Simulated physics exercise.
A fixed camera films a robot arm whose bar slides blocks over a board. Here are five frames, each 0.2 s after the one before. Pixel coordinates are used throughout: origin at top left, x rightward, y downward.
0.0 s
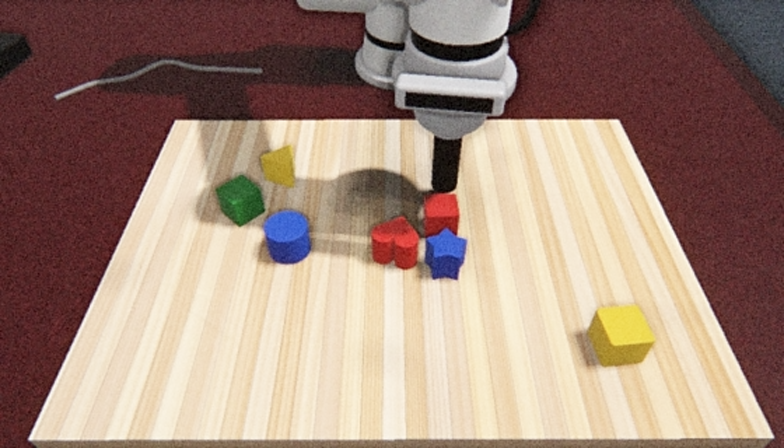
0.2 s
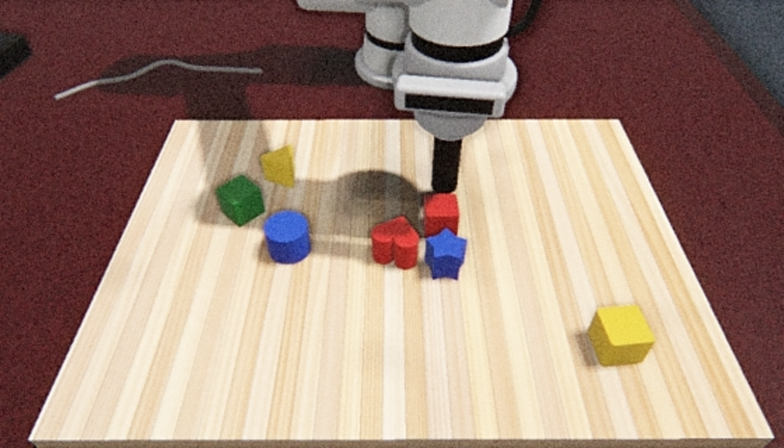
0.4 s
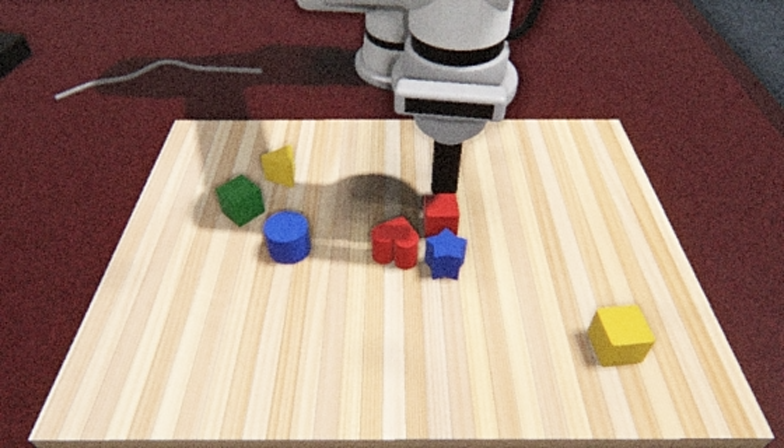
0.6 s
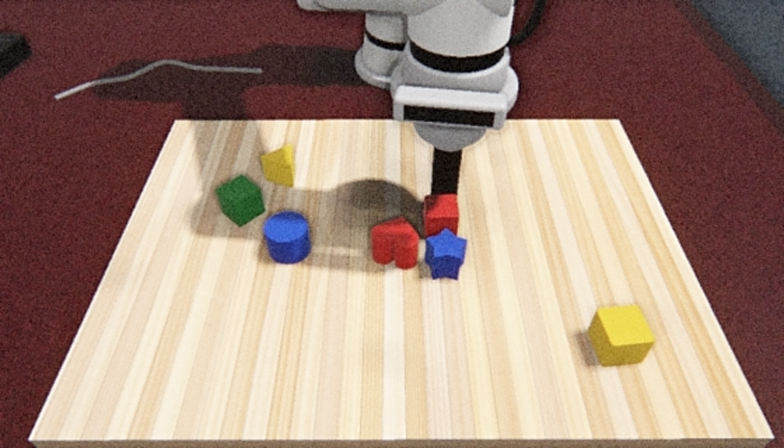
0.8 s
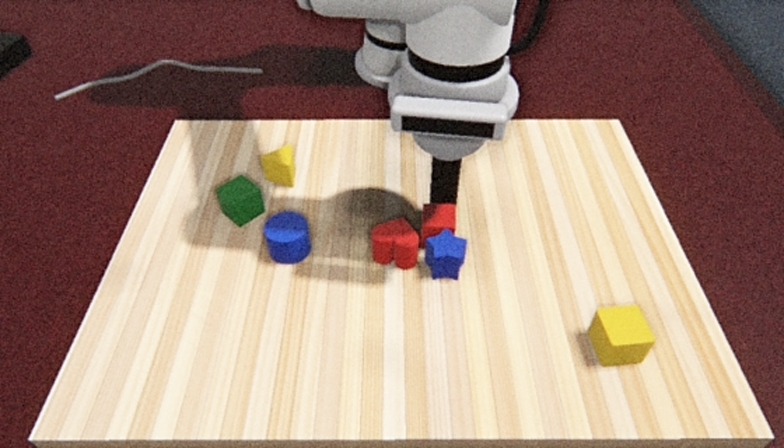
A robot arm with a black bar reaches over a pale striped wooden board on a dark red surface, seen from above at a fixed angle. A red block sits by the bar, beside a red heart and blue star, with a blue cylinder, green and yellow blocks left and a yellow cube lower right. Barely moving at first, the bar edges forward and nudges the red block slightly toward the star.
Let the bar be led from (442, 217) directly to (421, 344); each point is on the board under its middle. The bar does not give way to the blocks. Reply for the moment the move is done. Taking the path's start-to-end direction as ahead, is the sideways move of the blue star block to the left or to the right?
It goes toward the left-hand side.
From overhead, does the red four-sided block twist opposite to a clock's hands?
No - that is not the case.
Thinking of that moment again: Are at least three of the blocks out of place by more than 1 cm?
I'd say no.
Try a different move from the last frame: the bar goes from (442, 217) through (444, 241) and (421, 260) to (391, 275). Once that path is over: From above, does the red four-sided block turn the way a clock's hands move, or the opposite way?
Seen from overhead, it turns anticlockwise.
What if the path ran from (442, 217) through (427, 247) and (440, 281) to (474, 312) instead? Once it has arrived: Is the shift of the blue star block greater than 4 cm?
I'd say yes.
On the path given first. One third of the way, bar (436, 242); red heart block (393, 234), turned 15° clockwise; red four-sided block (428, 253), turned 15° clockwise; blue star block (449, 282), turned 60° anticlockwise.
Two thirds of the way, bar (429, 284); red heart block (393, 234), turned 15° clockwise; red four-sided block (406, 293), turned 45° clockwise; blue star block (453, 300), turned 110° anticlockwise.
At the end, bar (422, 333); red heart block (393, 234), turned 15° clockwise; red four-sided block (385, 317), turned 90° clockwise; blue star block (459, 322), turned 195° anticlockwise.
